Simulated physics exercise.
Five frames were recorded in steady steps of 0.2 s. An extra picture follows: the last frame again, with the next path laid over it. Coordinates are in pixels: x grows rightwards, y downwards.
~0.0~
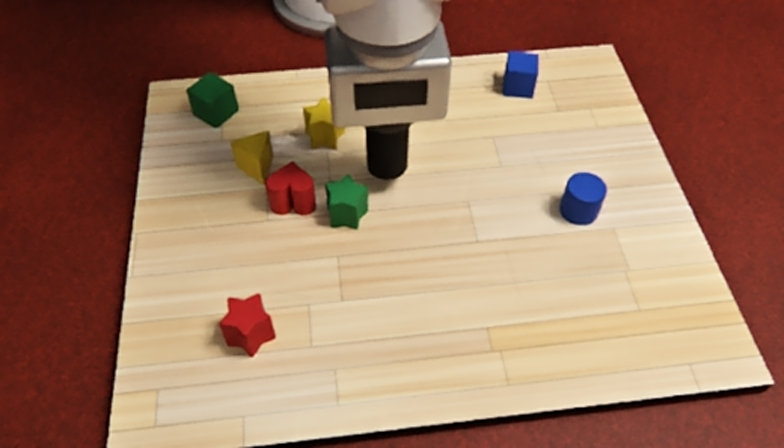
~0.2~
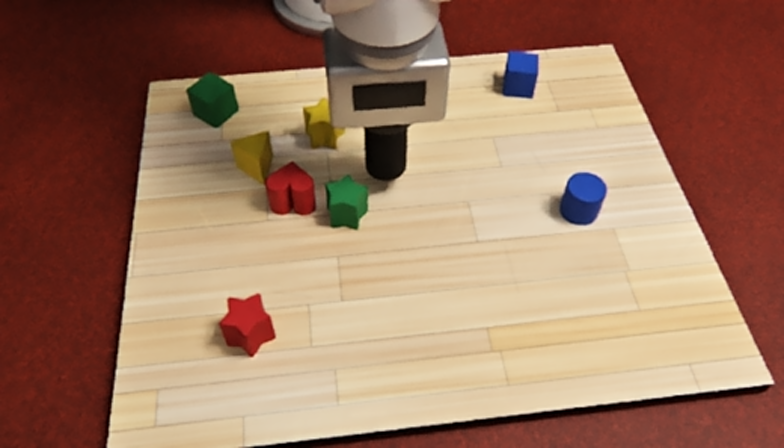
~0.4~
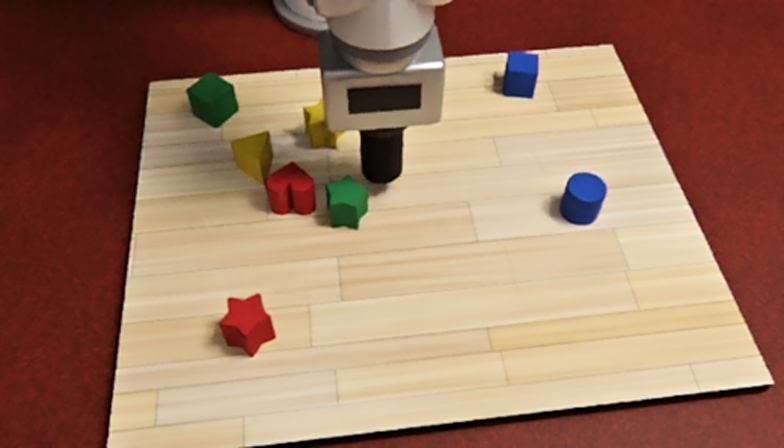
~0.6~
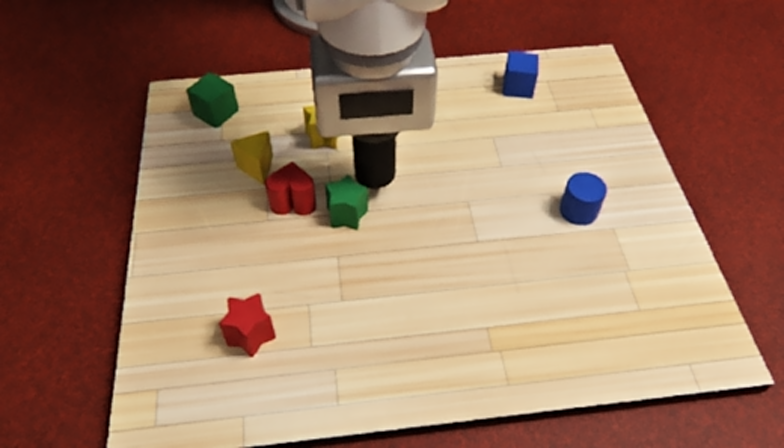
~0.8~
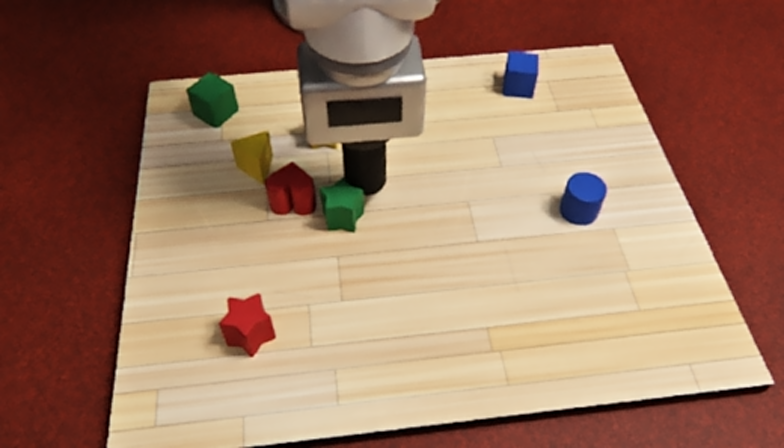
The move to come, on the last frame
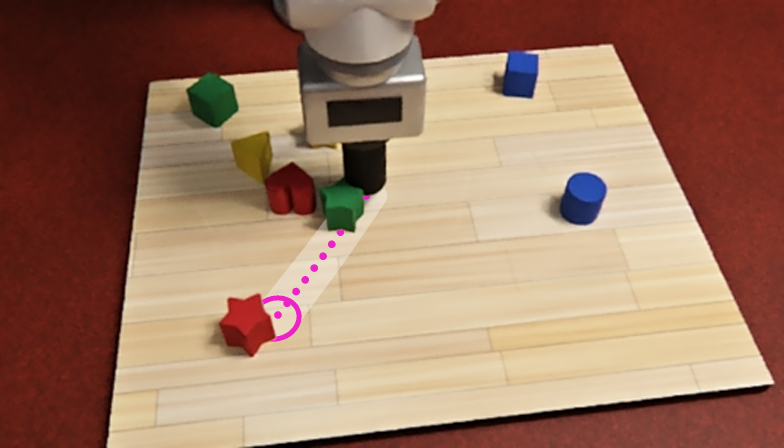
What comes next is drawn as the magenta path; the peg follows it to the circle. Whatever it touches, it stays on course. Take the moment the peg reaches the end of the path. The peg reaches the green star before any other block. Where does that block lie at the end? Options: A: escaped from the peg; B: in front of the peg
Option B.
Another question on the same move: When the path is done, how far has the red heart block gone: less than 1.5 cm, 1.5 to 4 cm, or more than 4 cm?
Offset: Below 1.5 cm.
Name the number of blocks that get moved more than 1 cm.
My forecast: 2.
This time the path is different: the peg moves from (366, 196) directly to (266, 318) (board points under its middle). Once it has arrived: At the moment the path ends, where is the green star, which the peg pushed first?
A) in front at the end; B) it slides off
Choice A: In front at the end.
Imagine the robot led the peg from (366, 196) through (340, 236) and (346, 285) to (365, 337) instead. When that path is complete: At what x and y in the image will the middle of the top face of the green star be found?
Located at (298, 251).
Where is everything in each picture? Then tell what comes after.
Tip of the peg at (387, 165), middles of tops, red star at (244, 313), red heart block at (290, 178), green star at (345, 190), in the first frame.
Peg at (386, 166), nothing pushed, in the second frame.
Peg at (382, 169), nothing pushed, in the third frame.
Peg at (375, 173), nothing pushed, in the fourth frame.
Peg at (366, 180), red star at (244, 313), red heart block at (290, 178), green star at (341, 194), in the fifth frame.
The line goes from (366, 196) to (276, 318).
What follows on the original path. One third of the way, peg at (337, 220); green star at (308, 235).
Two thirds of the way, peg at (307, 260); green star at (275, 277).
At the end, peg at (272, 304); red star at (210, 353); red heart block unmoved; green star at (230, 315), turned 20° clockwise.
